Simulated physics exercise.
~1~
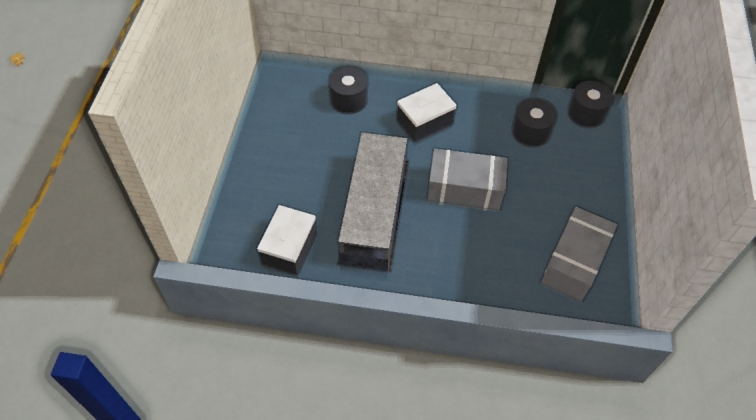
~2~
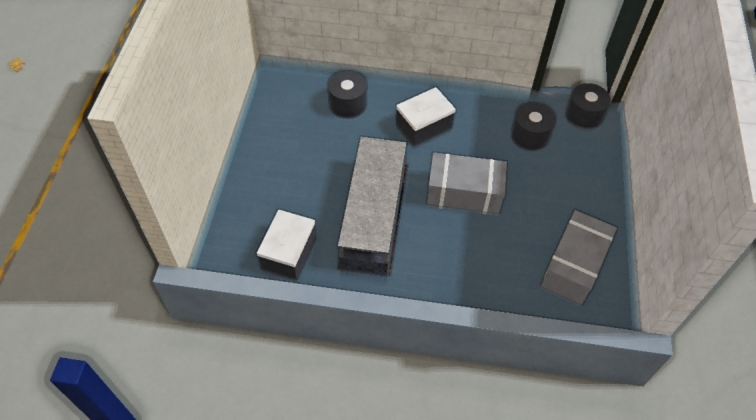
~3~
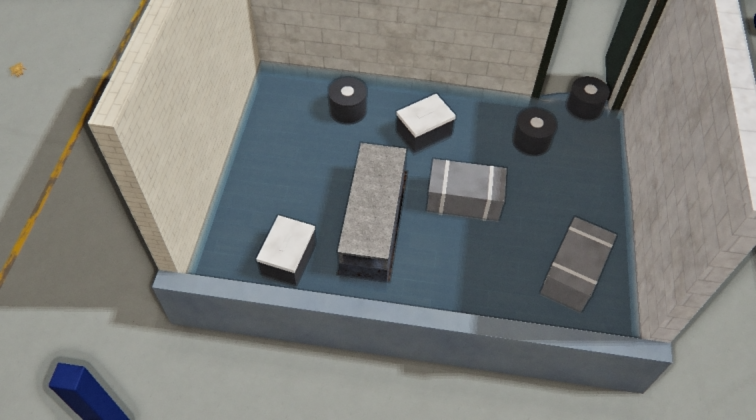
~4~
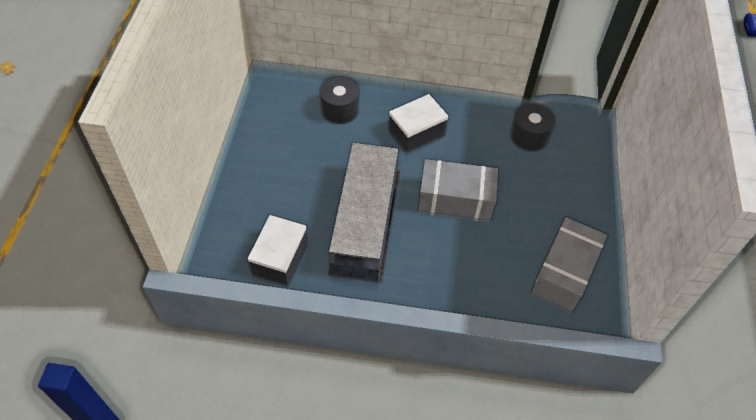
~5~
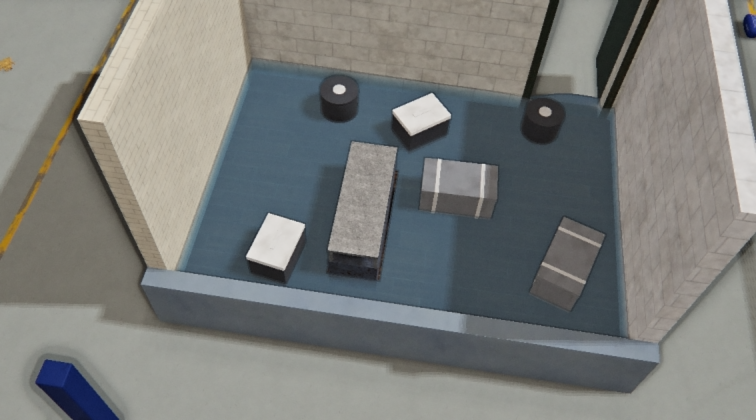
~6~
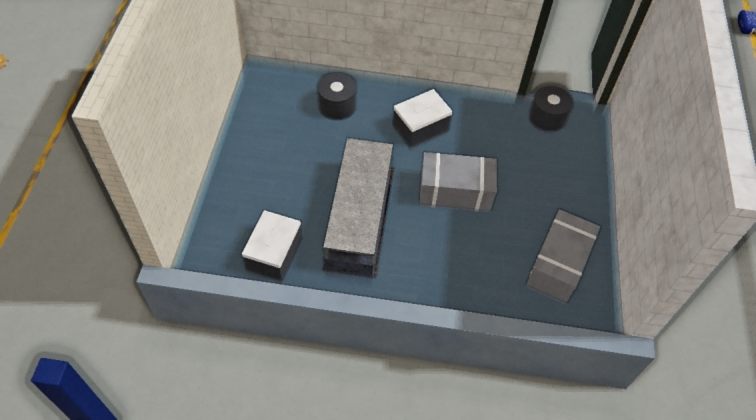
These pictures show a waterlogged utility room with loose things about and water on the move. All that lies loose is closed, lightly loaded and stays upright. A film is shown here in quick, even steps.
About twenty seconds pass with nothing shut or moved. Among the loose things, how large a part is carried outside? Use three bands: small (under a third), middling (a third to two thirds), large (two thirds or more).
Large.
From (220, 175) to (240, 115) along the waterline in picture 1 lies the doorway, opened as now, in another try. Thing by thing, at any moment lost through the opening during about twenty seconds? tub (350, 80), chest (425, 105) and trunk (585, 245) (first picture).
Answer, one by one: Lost, lost, not lost.
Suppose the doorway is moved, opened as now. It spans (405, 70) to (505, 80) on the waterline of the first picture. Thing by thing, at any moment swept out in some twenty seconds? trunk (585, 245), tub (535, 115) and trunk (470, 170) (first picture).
In that order: Left behind, yes, out.
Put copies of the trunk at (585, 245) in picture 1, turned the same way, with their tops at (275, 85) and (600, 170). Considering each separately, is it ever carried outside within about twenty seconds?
Copy one still there, copy two taken away.
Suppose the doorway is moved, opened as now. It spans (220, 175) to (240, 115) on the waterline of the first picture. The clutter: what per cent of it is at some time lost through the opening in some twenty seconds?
Some 60 in a hundred.
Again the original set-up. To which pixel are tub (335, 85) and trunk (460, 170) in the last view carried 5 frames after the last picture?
They end up close to (368, 87) and close to (486, 161).
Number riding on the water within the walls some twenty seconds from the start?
You get 1.
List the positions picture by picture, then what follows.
The first picture shows a tub at (537, 114) floats; a chest at (427, 103) floats; 0 of 7 have shifted.
The second picture shows a tub at (536, 117), afloat; a chest at (426, 107), afloat; 1 of 7 have shifted.
The third picture shows a tub at (537, 123), afloat, close to its start; a chest at (426, 114), afloat; 1 of 7 have shifted.
The fourth picture shows a tub at (535, 118) floats, close to its start; a chest at (419, 114) floats; 2 of 7 have shifted.
The fifth picture shows a tub at (545, 112), afloat, a stride from its start; a chest at (422, 113), afloat, close to its start; 3 of 7 have shifted.
The sixth picture shows a tub at (554, 100), afloat, a stride from its start; a chest at (423, 109) floats, close to its start; 5 of 7 have shifted.
A moment on, 2 of 7 are out; 5 afloat.
Next, 3 of 7 are out; 4 afloat.
Later, 5 of 7 are out; 2 afloat.
In the end, 6 of 7 are out; 1 afloat.
